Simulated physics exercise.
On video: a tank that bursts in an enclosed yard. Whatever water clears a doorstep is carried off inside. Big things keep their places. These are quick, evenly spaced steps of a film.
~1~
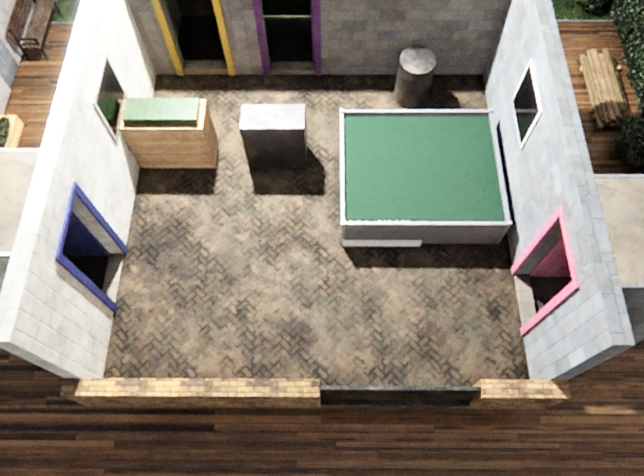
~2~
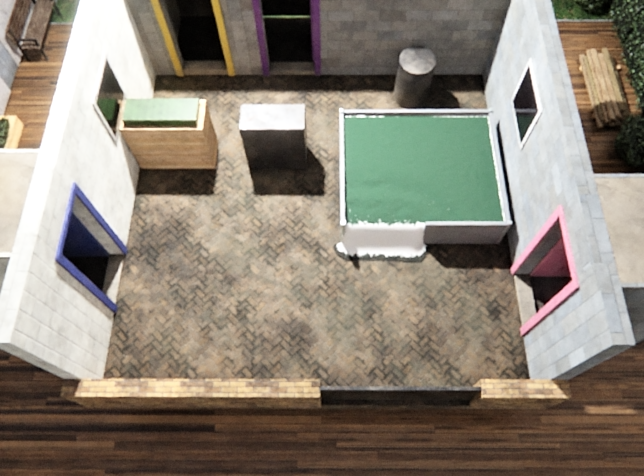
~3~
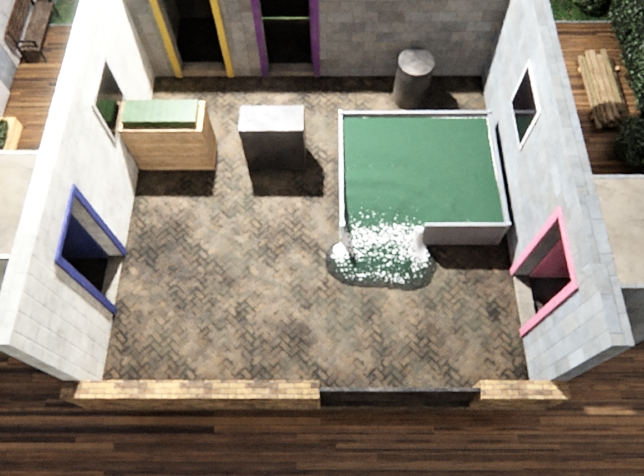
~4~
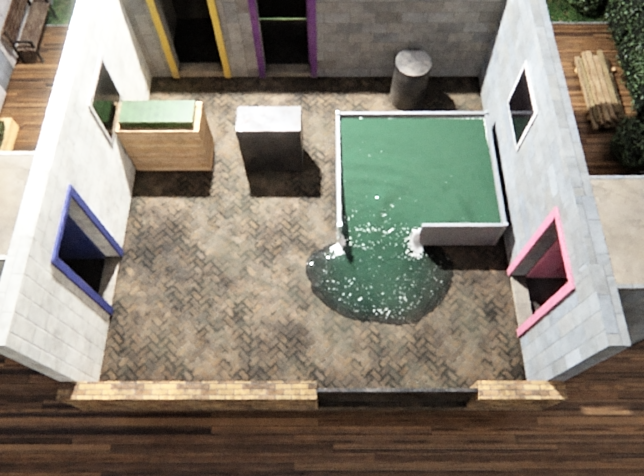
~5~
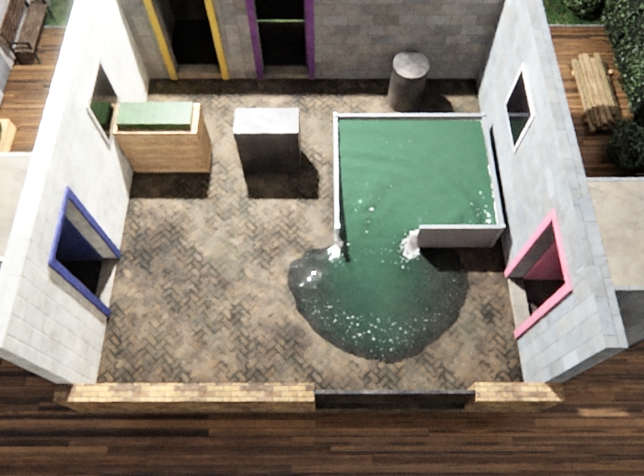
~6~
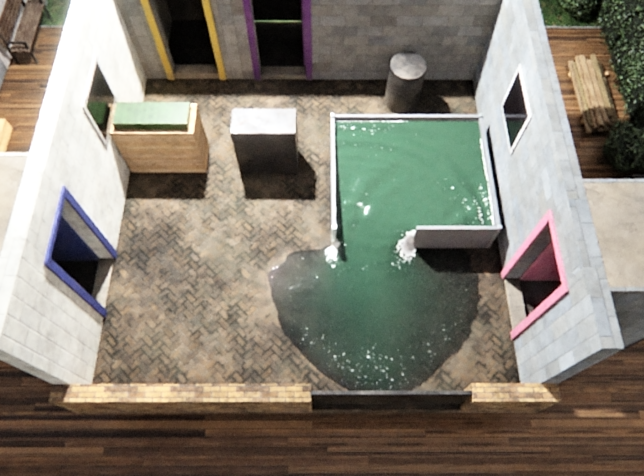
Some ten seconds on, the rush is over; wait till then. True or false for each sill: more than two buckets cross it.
Purple door - false; pink door - true; yellow door - false; blue door - true.
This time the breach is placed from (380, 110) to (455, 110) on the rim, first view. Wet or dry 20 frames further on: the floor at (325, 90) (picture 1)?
Verdict: Awash.
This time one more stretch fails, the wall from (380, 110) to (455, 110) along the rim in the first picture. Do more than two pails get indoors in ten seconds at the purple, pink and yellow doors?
With the breach there, the purple door overshoots, the pink door stays within limits and the yellow door overshoots.
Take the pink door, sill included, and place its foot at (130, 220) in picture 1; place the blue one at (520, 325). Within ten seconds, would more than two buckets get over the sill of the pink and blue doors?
Check: Pink one comes out above / blue one comes out above.
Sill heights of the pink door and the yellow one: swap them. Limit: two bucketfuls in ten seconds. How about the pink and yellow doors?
Result - pink door ends up below, yellow door ends up below.
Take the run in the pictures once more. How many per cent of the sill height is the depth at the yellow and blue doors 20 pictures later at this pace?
Roughly 0 and 310 %.
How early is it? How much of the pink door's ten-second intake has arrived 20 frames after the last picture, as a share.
Around 10 %.
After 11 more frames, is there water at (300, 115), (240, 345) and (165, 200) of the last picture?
As listed, the points end up high and dry, soaked and high and dry.
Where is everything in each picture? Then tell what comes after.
The tank at (420, 167) is whole and still, in the first frame.
Water pours out at (383, 234) and has run to (423, 253), in the second frame.
Water pours out at (382, 237) and has run to (421, 281), in the third frame.
Water pours out at (379, 238) and has run to (414, 317), in the fourth frame.
Water pours out at (377, 240) and has run to (394, 356), in the fifth frame.
The front is at a hidden place, out from the gap at (373, 240), in the sixth frame.
A moment on, water covers 25 % of the floor; the purple door not reached, the pink door wet at the sill, nothing in, the yellow door not reached, the blue door not reached.
Next, water covers 35 % of the floor; the purple door not reached, the pink door wet at the sill, nothing in, the yellow door not reached, the blue door not reached.
Then, water covers 45 % of the floor; the purple door not reached, the pink door under two buckets in, the yellow door not reached, the blue door under two buckets in.
Later, water covers 65 % of the floor; the purple door not reached, the pink door over two buckets in, the yellow door not reached, the blue door over two buckets in.
In the end, water covers 90 % of the floor; the purple door wet at the sill, nothing in, the pink door far over two buckets in, the yellow door wet at the sill, nothing in, the blue door far over two buckets in.
